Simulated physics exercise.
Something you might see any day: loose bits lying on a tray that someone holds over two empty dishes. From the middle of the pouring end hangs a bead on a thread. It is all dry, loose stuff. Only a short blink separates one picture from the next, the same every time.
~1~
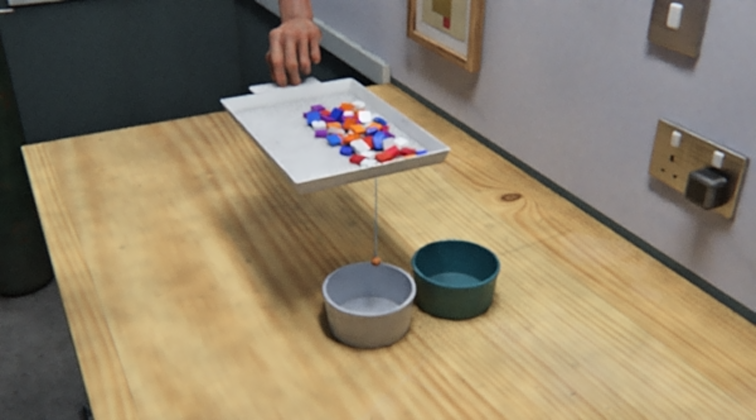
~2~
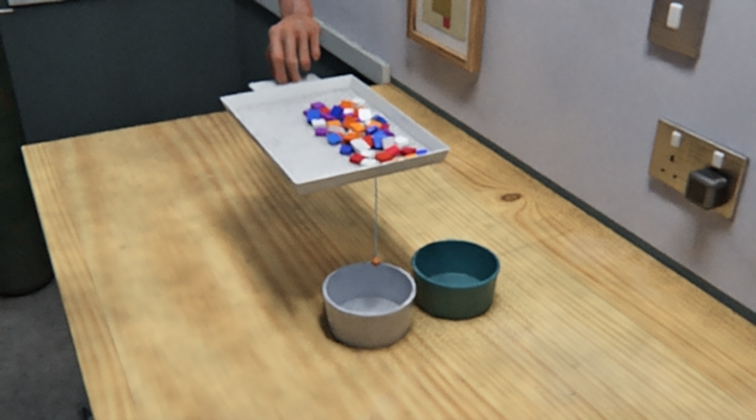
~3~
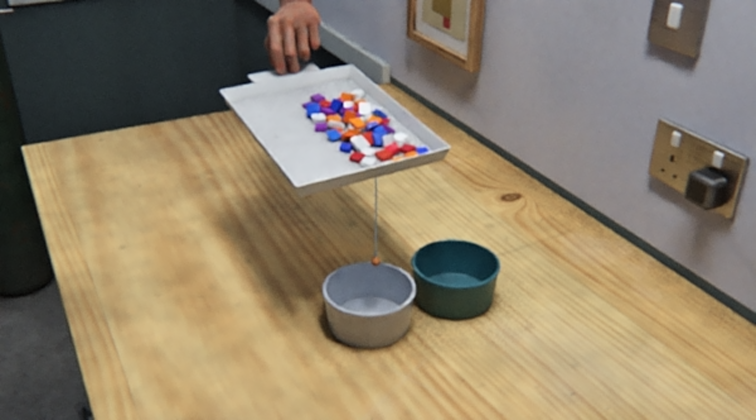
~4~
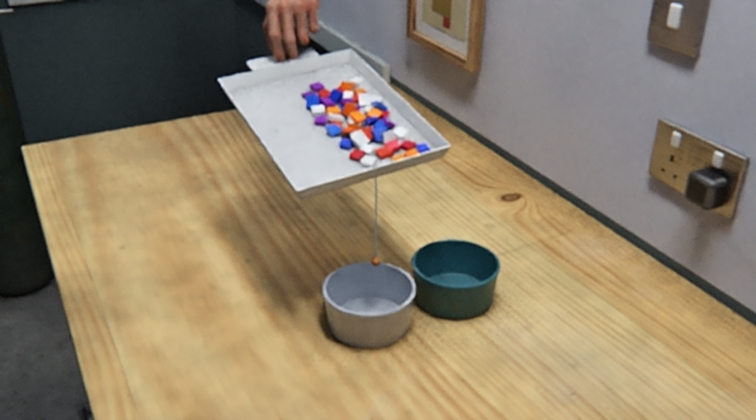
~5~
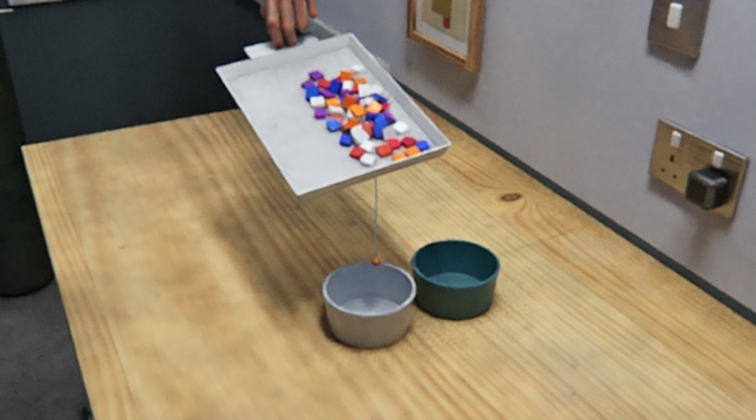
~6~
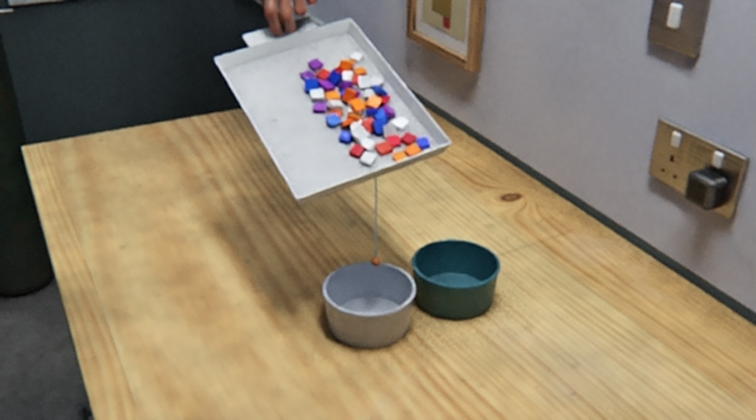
The clip opens on a hand holding a pale tray of colourful mosaic tiles above two empty dishes, one grey and one teal, with a bead hanging on a thread from its near edge. The hand gradually raises the far end, and the tray slants more steeply, its left front corner dipping slightly lowest.
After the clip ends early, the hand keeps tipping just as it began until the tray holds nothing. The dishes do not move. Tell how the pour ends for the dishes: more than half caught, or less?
The catch is short of half the load.
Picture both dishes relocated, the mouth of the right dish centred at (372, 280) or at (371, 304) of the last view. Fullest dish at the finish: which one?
First try, the one on the left; second try, the one on the right.
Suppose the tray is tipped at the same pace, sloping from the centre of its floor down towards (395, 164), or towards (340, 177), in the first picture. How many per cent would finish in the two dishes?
The first try gives close to 80 per cent, the second close to 40 per cent.
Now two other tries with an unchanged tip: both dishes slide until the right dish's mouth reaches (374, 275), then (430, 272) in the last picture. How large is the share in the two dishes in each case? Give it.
Around 70 and around 80 per cent, in that order.
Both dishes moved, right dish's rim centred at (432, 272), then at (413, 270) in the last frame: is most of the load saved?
With the first shift the pair saves beyond half; with the second, beyond half.
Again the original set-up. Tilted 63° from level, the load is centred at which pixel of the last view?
At about (330, 178).
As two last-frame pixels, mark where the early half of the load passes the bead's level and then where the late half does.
I'd place the first part at (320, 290) and the rest at (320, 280).
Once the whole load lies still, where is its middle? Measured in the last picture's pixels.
About (318, 347).
Soon, tray tipped steeply; nearly all on the tray; a small part in the air.
A while on, tray tipped past a quarter turn; a small part on the tray; about a quarter in the left dish; about a third outside both; about a quarter in the air.
Towards the end, tray tipped past a quarter turn; about a third in the left dish; about two thirds outside both.
Finally, tray tipped past a quarter turn; about a third in the left dish; none in the right dish; about two thirds outside both.
